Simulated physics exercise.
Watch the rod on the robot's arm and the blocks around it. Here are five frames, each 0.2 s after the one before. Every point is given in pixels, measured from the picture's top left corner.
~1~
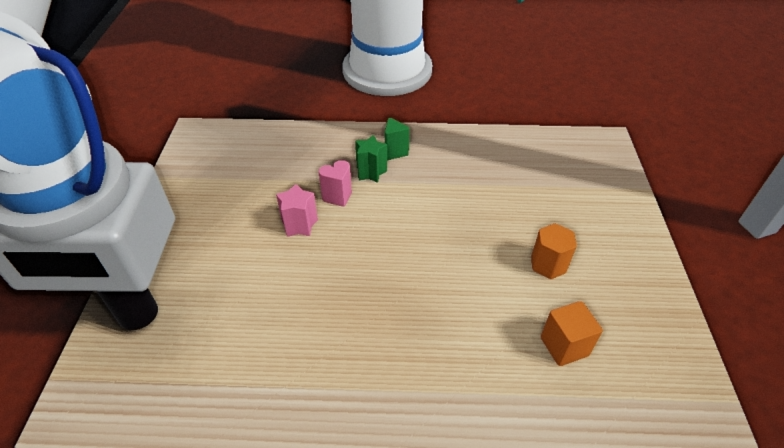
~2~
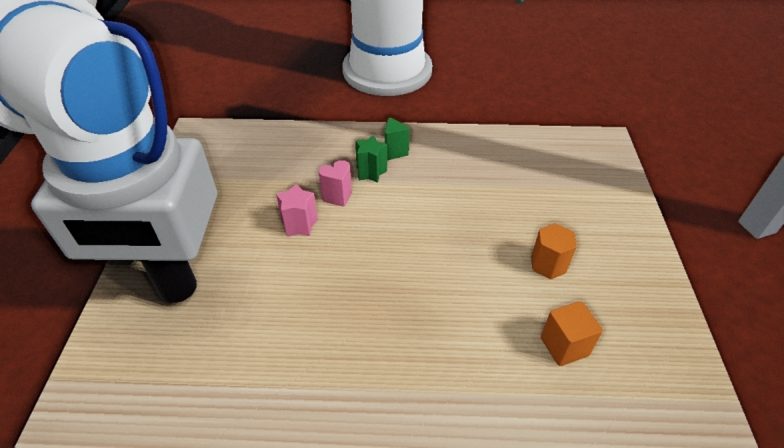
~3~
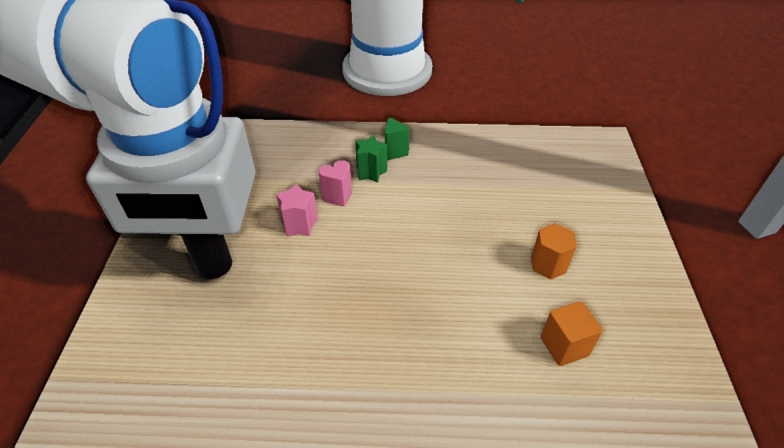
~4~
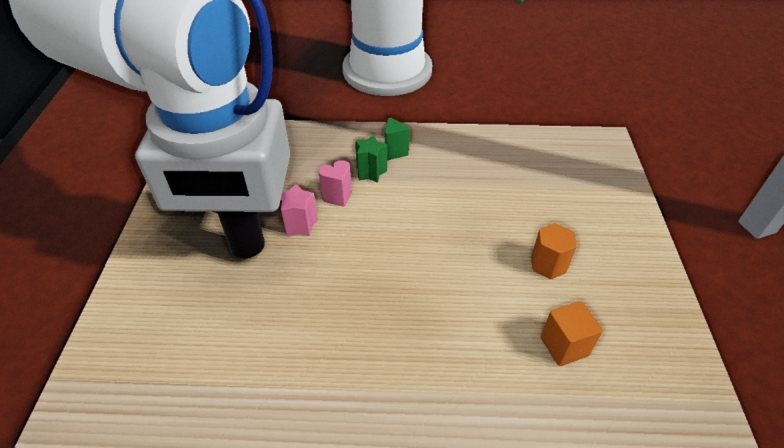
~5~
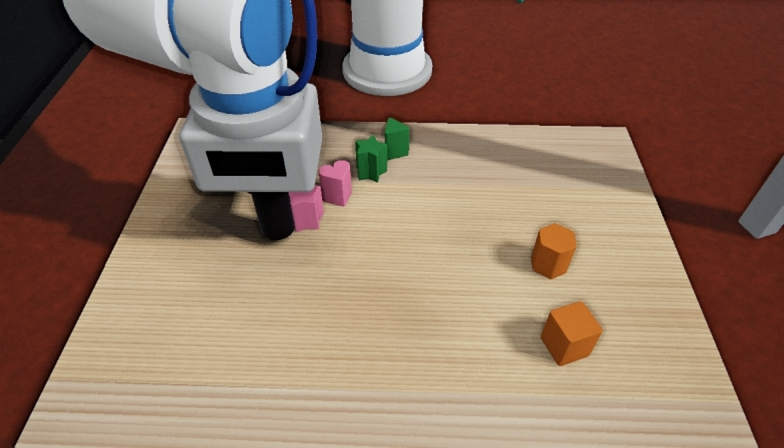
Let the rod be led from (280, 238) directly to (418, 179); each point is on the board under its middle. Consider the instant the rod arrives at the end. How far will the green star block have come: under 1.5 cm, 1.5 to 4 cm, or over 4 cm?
Verdict: From 1.5 to 4 cm.
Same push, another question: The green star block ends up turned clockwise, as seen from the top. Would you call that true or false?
That claim is true.
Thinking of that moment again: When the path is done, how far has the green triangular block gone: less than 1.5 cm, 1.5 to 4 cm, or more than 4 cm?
That one ends up within 1.5 cm of where it is now.
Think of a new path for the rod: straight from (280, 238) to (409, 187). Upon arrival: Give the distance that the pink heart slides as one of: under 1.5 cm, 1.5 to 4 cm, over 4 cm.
The answer here is over 4 cm.
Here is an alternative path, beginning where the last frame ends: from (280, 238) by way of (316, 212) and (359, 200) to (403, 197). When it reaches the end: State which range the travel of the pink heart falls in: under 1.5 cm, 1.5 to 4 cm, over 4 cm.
Travels over 4 cm.
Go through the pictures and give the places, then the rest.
In the first picture, lower end of the rod at (139, 314), tops of blocks, pink star block at (294, 198), pink heart at (335, 170), green star block at (370, 145), green triangular block at (395, 126).
In the second picture, rod at (178, 288), blocks as before.
In the third picture, rod at (215, 265), blocks as before.
In the fourth picture, rod at (248, 246), blocks as before.
In the fifth picture, rod at (278, 228), pink star block at (302, 192), pink heart at (335, 170), green star block at (370, 145), green triangular block at (395, 126).
What follows on the original path. One third of the way, rod at (328, 207); pink star block at (344, 172), turned 30° anticlockwise; pink heart at (355, 153), turned 35° anticlockwise; green star block at (374, 140), turned 30° clockwise.
Two thirds of the way, rod at (375, 188); pink star block at (377, 150), turned 65° anticlockwise; pink heart at (358, 139), turned 50° anticlockwise; green star block at (376, 129), turned 45° clockwise; green triangular block at (398, 125).
At the end, rod at (419, 169); pink star block at (387, 143), turned 105° anticlockwise; pink heart at (357, 139), turned 50° anticlockwise; green star block at (375, 127), turned 45° clockwise; green triangular block at (398, 125).
